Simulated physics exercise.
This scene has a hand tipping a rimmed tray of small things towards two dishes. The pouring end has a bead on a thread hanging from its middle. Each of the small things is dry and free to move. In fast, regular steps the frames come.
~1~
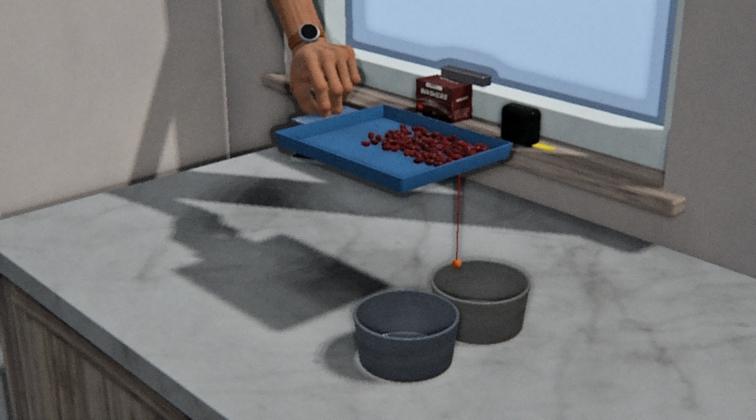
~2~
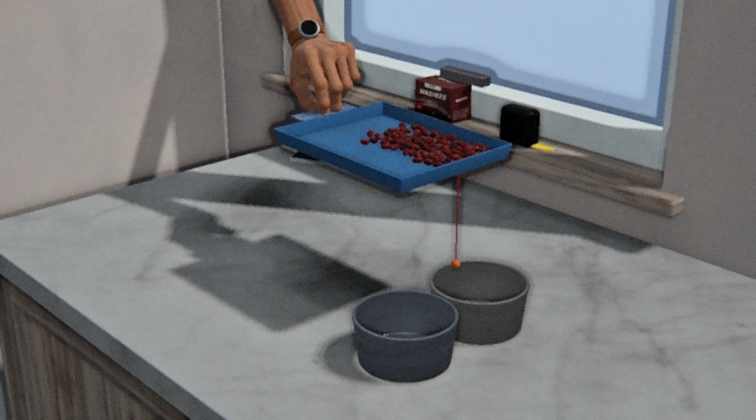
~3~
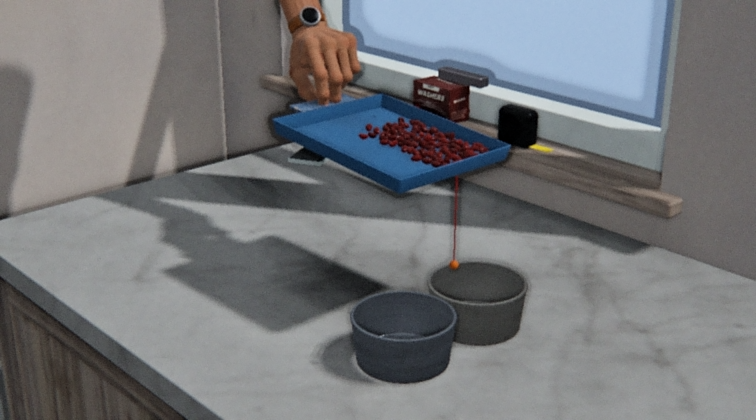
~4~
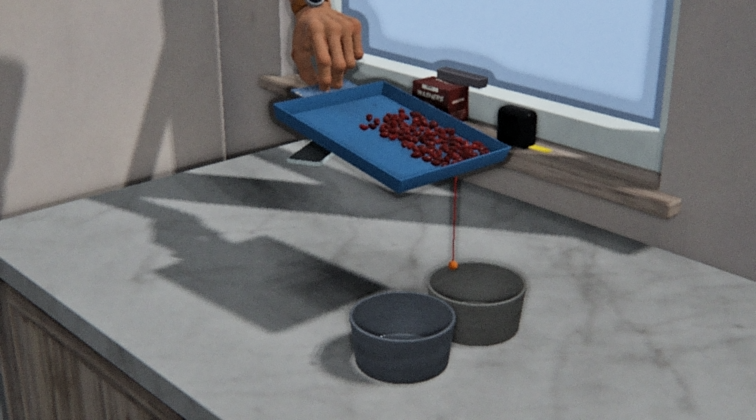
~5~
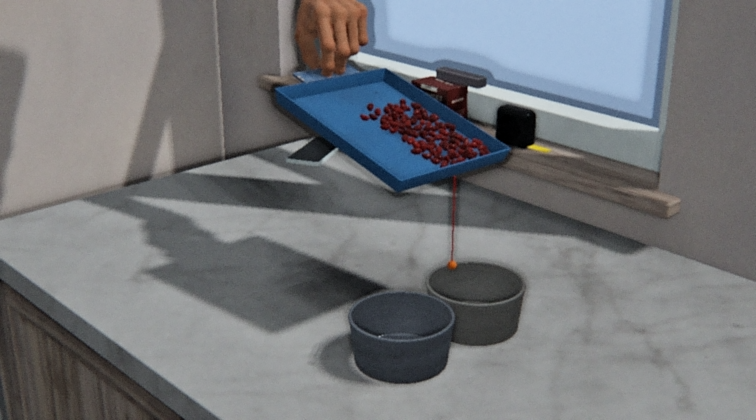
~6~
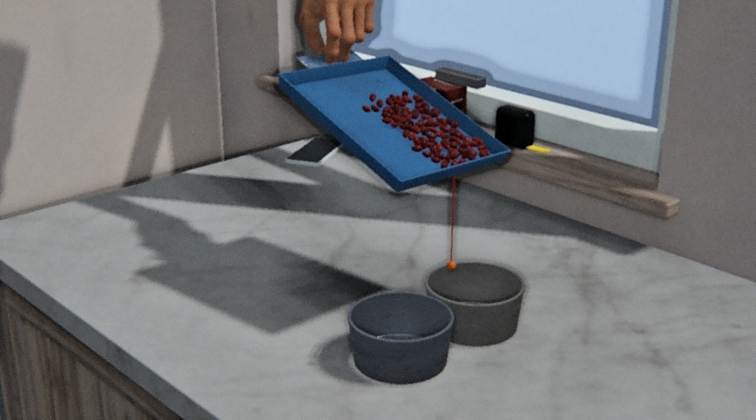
A hand wearing a watch slowly raised the back of a blue tray of red beans, tilting it toward two dark dishes on a marble counter while the beans stayed bunched together.
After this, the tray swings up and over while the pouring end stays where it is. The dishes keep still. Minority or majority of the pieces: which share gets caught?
Pretty clear the dishes gather most of what falls.
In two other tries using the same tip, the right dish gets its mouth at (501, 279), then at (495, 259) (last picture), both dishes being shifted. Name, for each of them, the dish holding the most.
Place 1: The one on the right side; place 2: The one on the right side.
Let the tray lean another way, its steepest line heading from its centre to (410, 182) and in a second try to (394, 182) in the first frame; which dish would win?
For the first place it's the left-side dish, for the second the left-side dish.
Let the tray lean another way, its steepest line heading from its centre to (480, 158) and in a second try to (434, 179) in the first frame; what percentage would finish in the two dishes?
About 30 and 80 percent.
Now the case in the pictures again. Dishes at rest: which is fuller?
It turns out to be the right-positioned one.
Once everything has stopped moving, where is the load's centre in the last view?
The centre comes to rest close to (496, 320).
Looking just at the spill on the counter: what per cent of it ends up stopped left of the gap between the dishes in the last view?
Close to 0 per cent.
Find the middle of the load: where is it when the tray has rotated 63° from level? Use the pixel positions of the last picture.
About (467, 137).
Soon, tray tipped steeply; all on the tray.
A while on, tray tipped right over; nearly all on the tray; a stray few in the right dish; a stray few in the air.
Towards the end, tray tipped past a quarter turn; a stray few in the left dish; about two thirds in the right dish; about a third outside both.
Finally, tray tipped past a quarter turn; a stray few in the left dish; about two thirds in the right dish; about a third outside both.
